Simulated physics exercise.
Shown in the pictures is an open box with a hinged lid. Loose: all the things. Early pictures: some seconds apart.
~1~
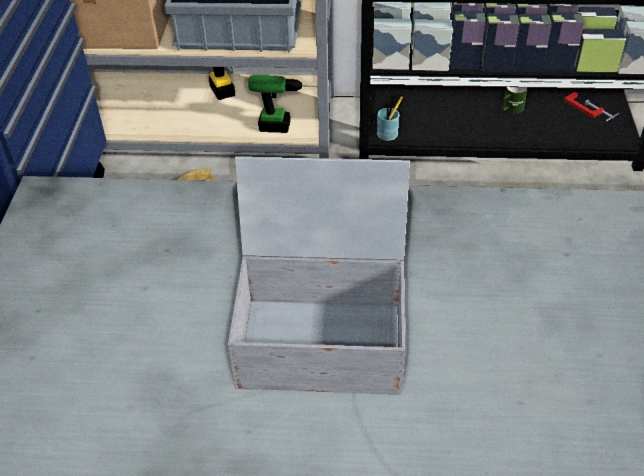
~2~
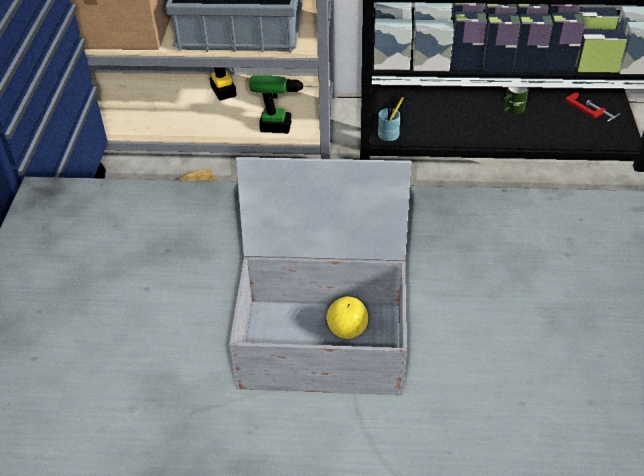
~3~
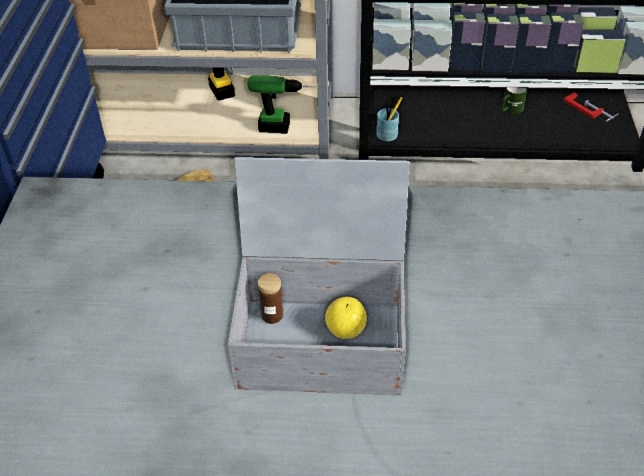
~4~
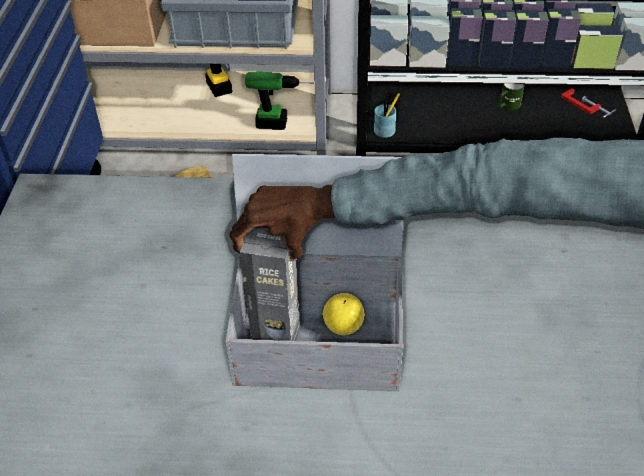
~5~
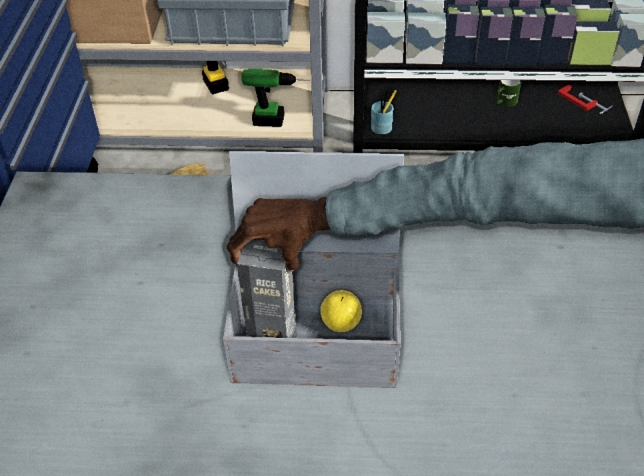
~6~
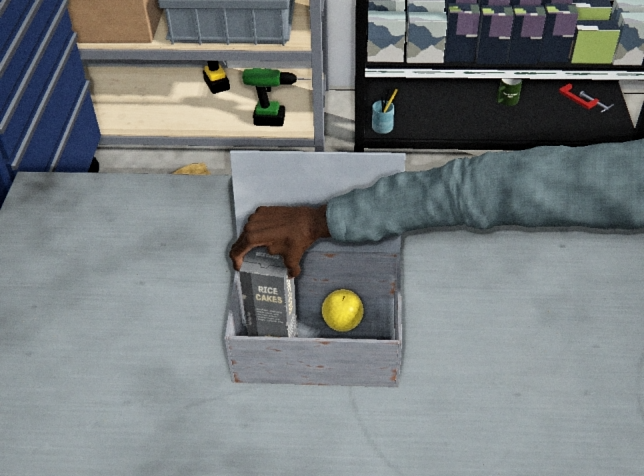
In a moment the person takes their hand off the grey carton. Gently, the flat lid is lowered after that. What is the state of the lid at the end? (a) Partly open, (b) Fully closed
Option a: Partly open.
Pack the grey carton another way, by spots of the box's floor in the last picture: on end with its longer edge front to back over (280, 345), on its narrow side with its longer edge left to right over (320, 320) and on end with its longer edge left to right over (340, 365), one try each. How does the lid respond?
In order, the lid gets blocked, then fits down, then gets blocked.
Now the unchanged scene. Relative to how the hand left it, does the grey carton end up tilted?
Simply put, the grey carton remains unturned.
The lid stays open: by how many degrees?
About 50°.
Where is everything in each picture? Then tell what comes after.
In the first frame, the last thing is not in view yet.
In the second frame, the last thing is not in view yet.
In the third frame, the last thing is not in view yet; brown shaker (271, 299).
In the fourth frame, still above its spot; grey carton (272, 292).
In the fifth frame, still above its spot; grey carton (269, 302).
In the sixth frame, in place under the hand; grey carton (271, 308).
Then, 1.20 s after the last picture, lid starting down.
Then, 1.60 s after the last picture, lid 58° above the rim.
Then, 3.20 s after the last picture, lid 50° above the rim.
At rest, lid 50° above the rim; all 3 in place. Seen from the same camera at the end, grey carton near (271, 308).
